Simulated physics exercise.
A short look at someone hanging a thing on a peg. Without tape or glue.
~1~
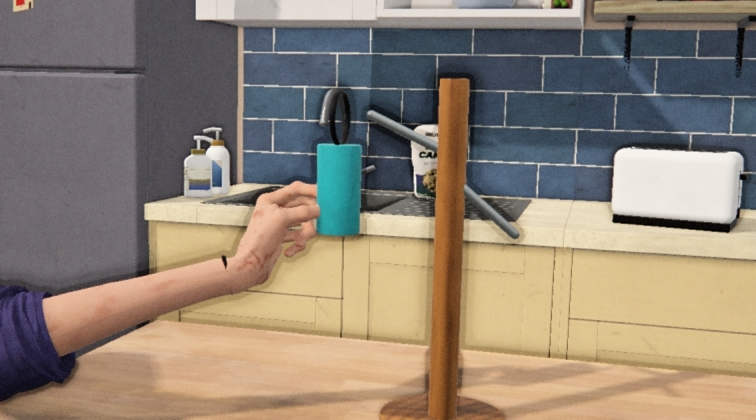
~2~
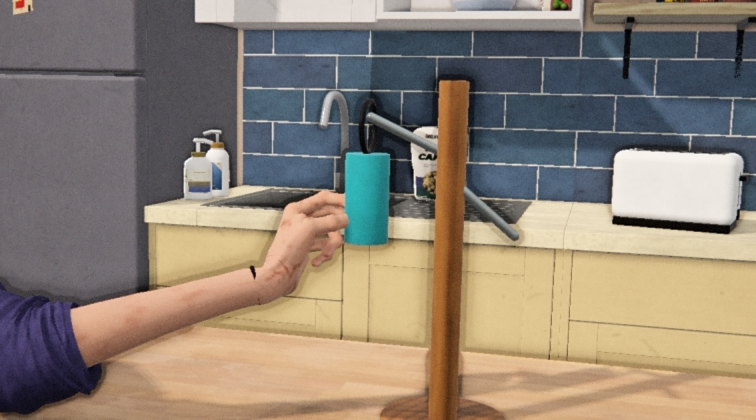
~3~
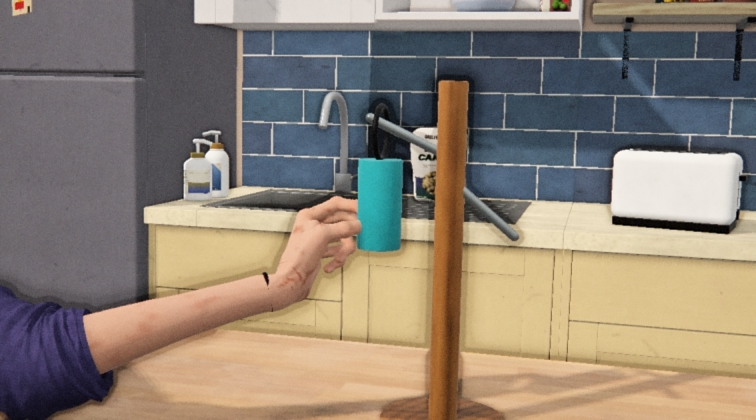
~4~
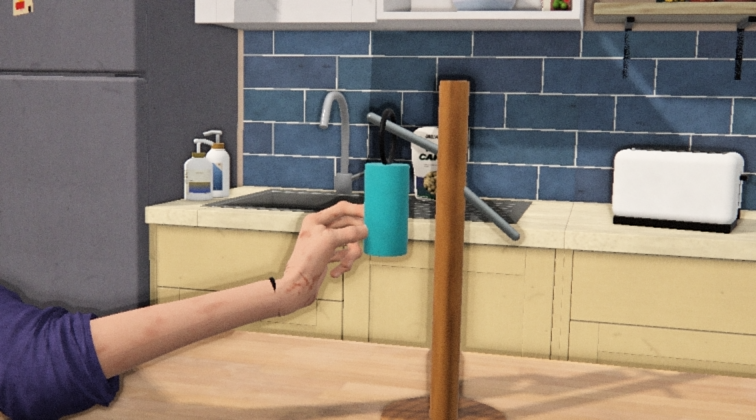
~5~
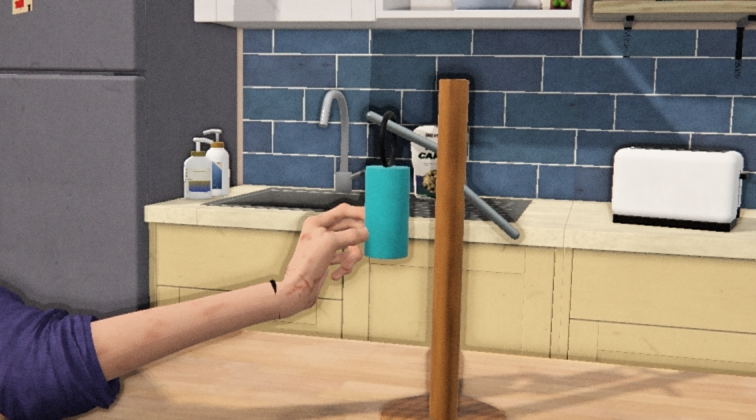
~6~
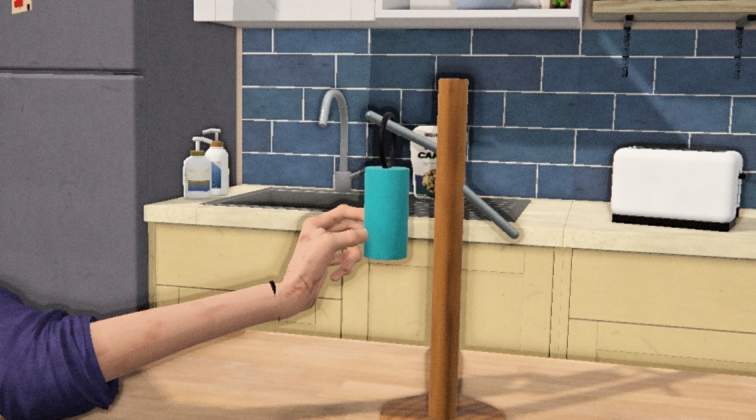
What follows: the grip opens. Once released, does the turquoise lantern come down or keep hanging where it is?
Looks like it's going to hold firm after the release.
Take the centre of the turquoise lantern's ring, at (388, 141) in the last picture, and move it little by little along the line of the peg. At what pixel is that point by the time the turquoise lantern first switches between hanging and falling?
(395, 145).
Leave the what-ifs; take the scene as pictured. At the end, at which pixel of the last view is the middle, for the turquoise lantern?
It ends up close to (411, 202).
Then, 0.12 s on from there, turquoise lantern turned 9° from its first pose near (393, 193).
Then, 0.22 s on from there, turquoise lantern turned 8° from its first pose near (404, 198).
Then, 0.32 s on from there, turquoise lantern turned 8° from its first pose near (410, 201).
In the end, the turquoise lantern remains hooked, near (411, 202).
